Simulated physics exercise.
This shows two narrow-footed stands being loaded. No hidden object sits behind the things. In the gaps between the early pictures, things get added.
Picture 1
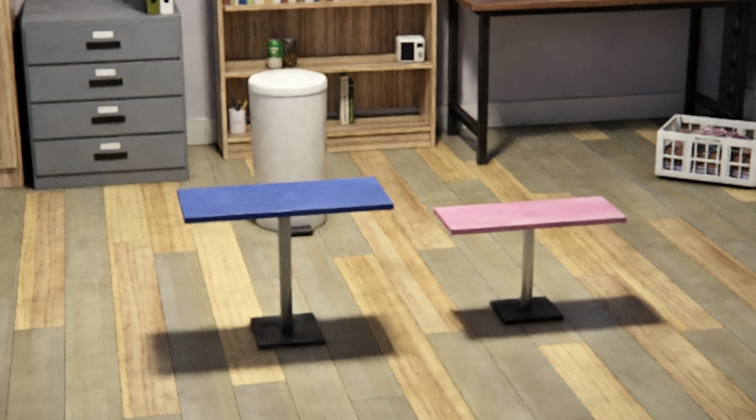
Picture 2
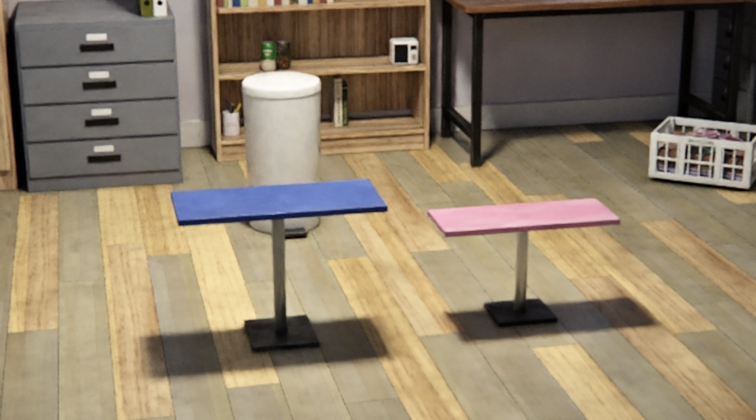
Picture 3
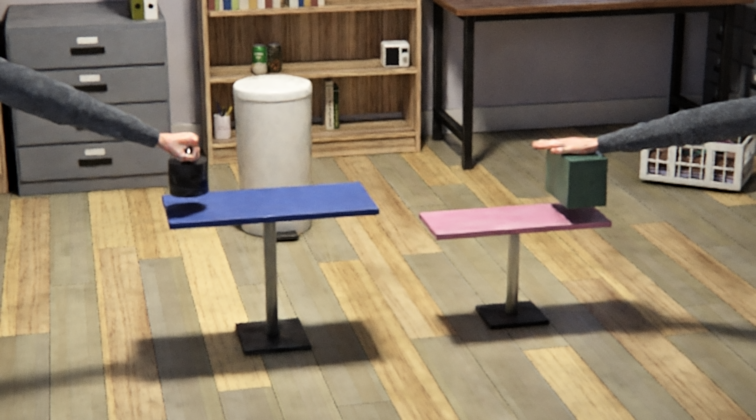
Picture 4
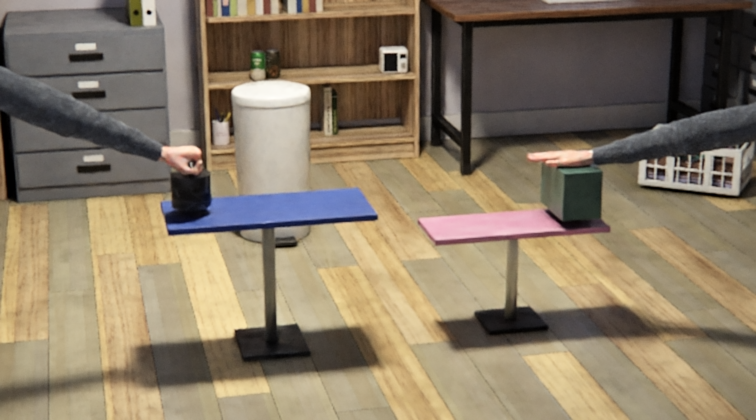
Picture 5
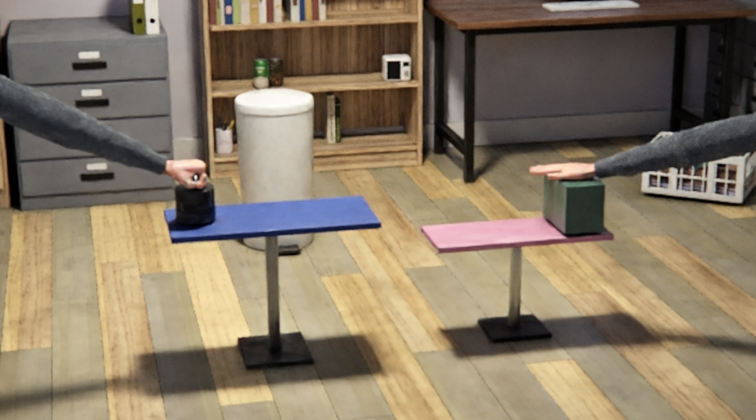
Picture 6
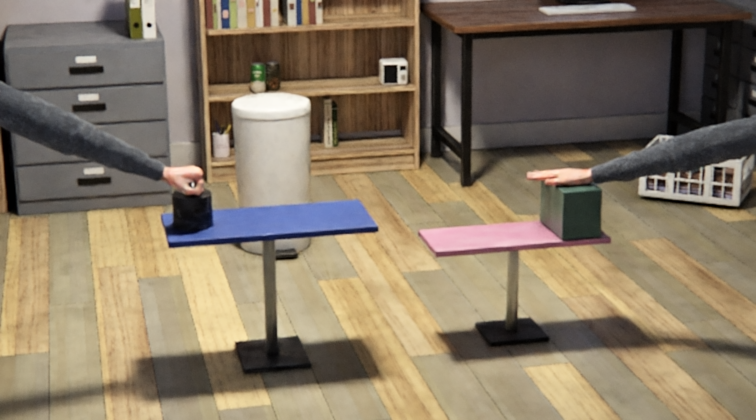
At the start, a blue side table and a pink side table stand empty on a wooden floor. Then an arm from the left lowers a dark object onto the blue table's left end, while another from the right sets a green block on the pink table's right end, both hands staying on them.
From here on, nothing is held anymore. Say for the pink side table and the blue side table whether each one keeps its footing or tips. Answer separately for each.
Pink side table: Tips; blue side table: Tips.
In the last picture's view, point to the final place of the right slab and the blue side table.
In the last picture they settle around (746, 290) and (118, 283) respectively.
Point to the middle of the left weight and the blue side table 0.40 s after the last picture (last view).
The left weight at (162, 222), the blue side table at (240, 221).
Then, 0.40 s after the last picture, pink side table tipped 18° from how it was near (544, 230); blue side table tipped 11° from how it was near (240, 221).
Then, 0.58 s after the last picture, pink side table tipped 56° from how it was near (587, 251); blue side table tipped 32° from how it was near (192, 232).
Then, 0.72 s after the last picture, pink side table tipped 60° from how it was near (601, 253); blue side table tipped 61° from how it was near (141, 276).
At rest, the pink side table goes over, near (604, 253); the blue side table goes over, near (118, 283).
